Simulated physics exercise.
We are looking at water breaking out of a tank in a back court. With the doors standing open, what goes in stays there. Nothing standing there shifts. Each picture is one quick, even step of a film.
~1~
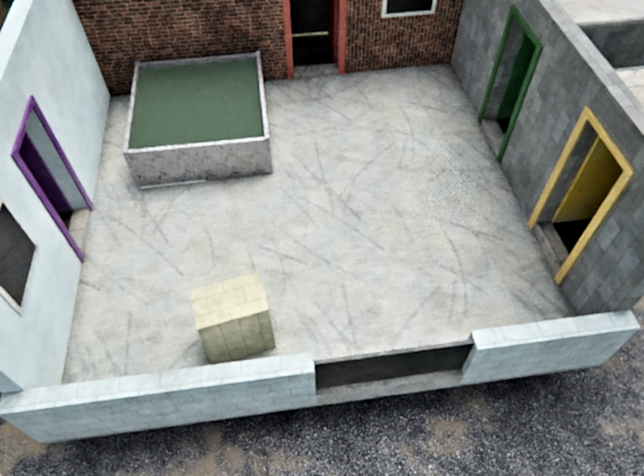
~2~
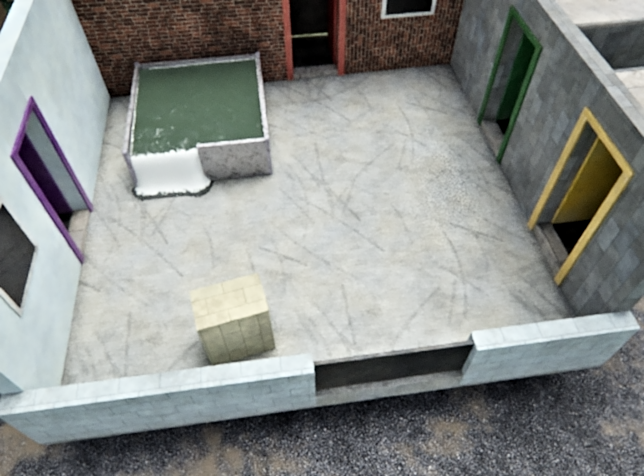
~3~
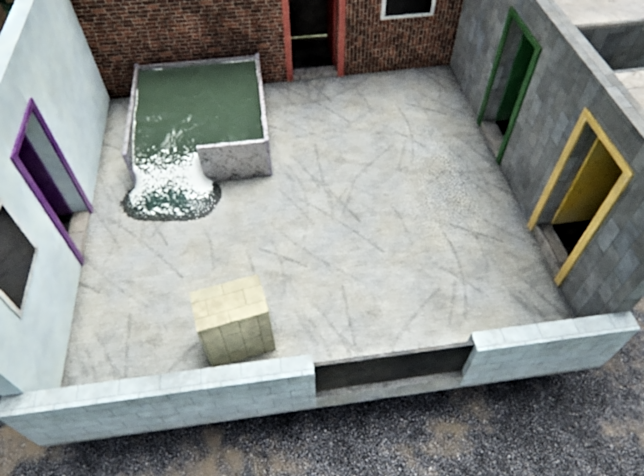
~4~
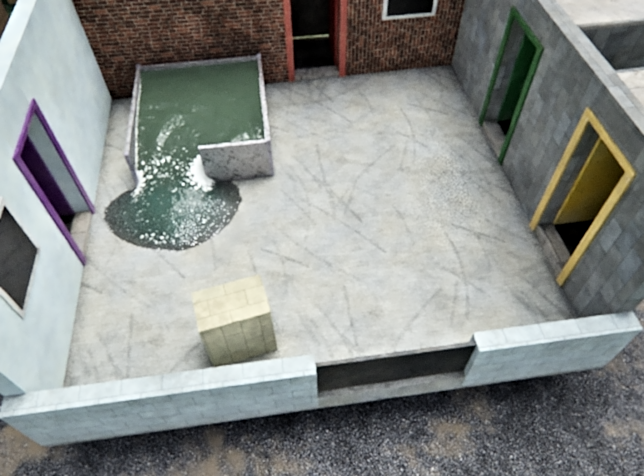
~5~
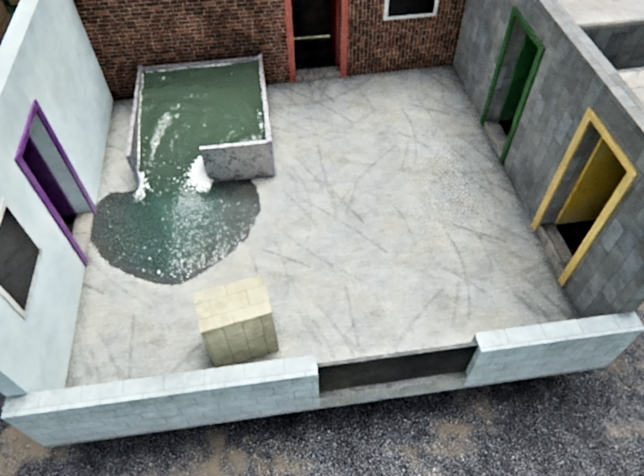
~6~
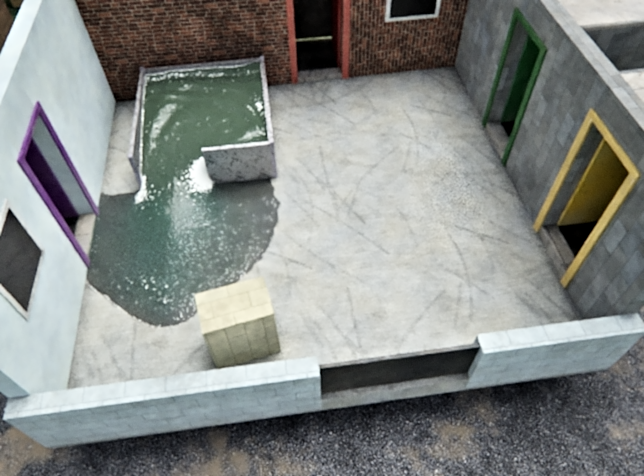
At the start, a low tank of green water stands whole and still in a walled court with open doorways and a pale block. Then water bursts through the left part of its near side, foaming white, and spreads across the floor in a widening dark pool that reaches the block.
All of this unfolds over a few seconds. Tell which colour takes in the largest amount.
The largest amount goes in at purple.
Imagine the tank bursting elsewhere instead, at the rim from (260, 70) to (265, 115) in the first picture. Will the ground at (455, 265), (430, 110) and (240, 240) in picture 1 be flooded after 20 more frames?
Going through them one by one, I'd call them sodden, sodden and spared.
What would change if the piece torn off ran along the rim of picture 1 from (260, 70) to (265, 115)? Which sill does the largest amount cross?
That would be the one in green, I think.
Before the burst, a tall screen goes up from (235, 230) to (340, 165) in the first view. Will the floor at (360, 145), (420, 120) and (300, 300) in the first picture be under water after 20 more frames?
The first spot is unreached, the second unreached, the third soaked.
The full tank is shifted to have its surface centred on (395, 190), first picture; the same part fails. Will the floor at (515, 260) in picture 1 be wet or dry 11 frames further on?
That place is soaked.
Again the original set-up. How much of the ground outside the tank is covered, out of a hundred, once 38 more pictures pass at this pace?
Roughly 70 per cent.
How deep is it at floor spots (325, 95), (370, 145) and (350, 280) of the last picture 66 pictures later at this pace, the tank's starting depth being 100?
8, 8 and 6 in a hundred, in turn.
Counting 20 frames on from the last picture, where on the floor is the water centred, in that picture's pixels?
Point: (207, 225).
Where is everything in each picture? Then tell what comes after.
The tank at (198, 102) is whole and still, in the first picture.
Water pours out at (170, 173) and has run to (207, 187), in the second picture.
The front is at (200, 214), out from the gap at (170, 175), in the third picture.
Water pours out at (172, 176) and has run to (194, 242), in the fourth picture.
The front is at (187, 276), out from the gap at (174, 176), in the fifth picture.
The front is at (157, 320), out from the gap at (176, 177), in the sixth picture.
A moment on, water covers 25 % of the floor; yellow door not reached, red door not reached, purple door a trickle in, green door not reached.
Next, water covers 30 % of the floor; yellow door not reached, red door not reached, purple door some in, green door not reached.
Then, water covers 40 % of the floor; yellow door not reached, red door not reached, purple door a lot in, green door not reached.
Later, water covers 70 % of the floor; yellow door wet at the sill, nothing in, red door not reached, purple door a lot in, green door wet at the sill, nothing in.
In the end, water covers 95 % of the floor; yellow door wet at the sill, nothing in, red door wet at the sill, nothing in, purple door a lot in, green door wet at the sill, nothing in; the purple door has let in the most.
